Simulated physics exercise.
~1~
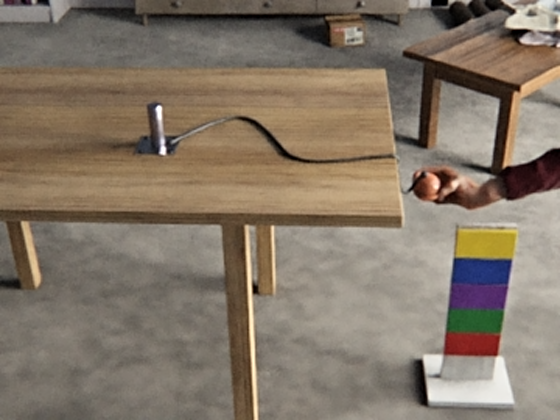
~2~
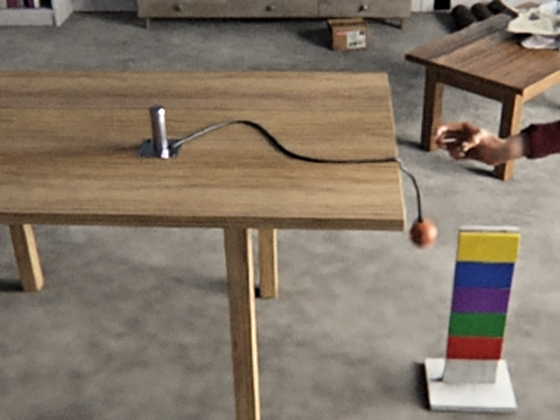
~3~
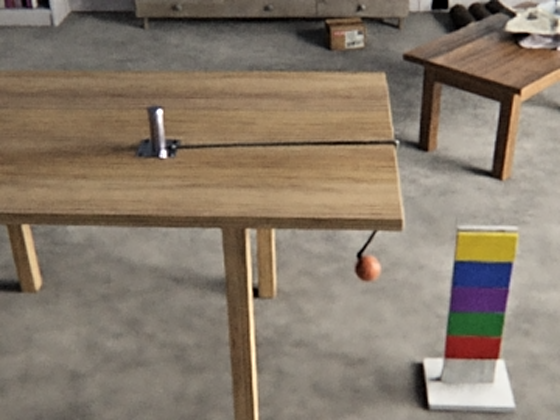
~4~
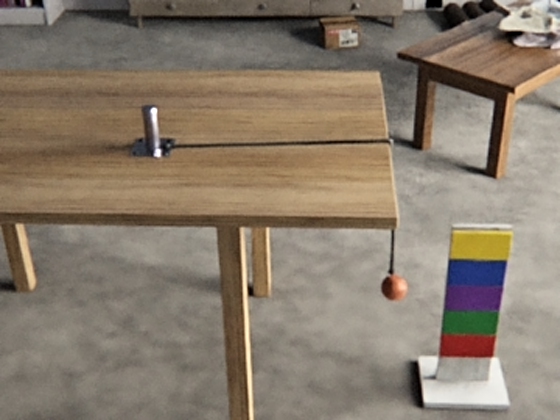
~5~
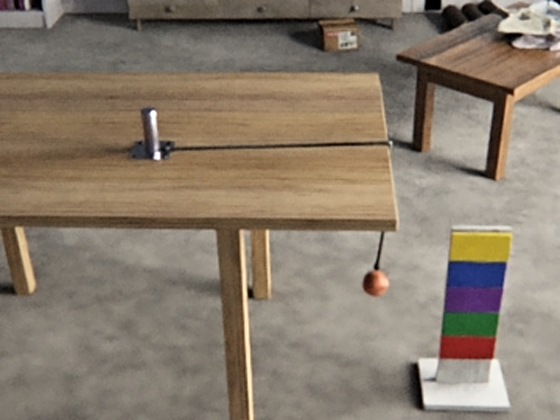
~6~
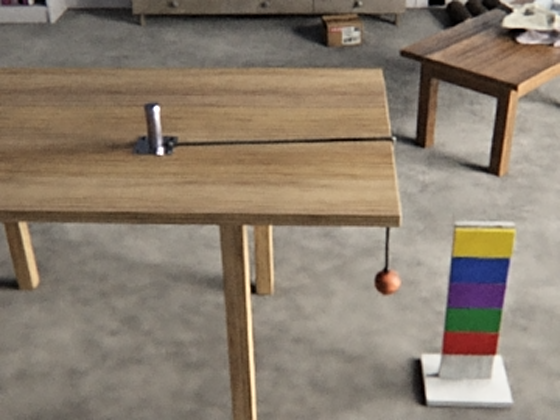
Orange ball on a dark cord dropping from a hand off a table's end, swinging, and hanging level with the purple band.
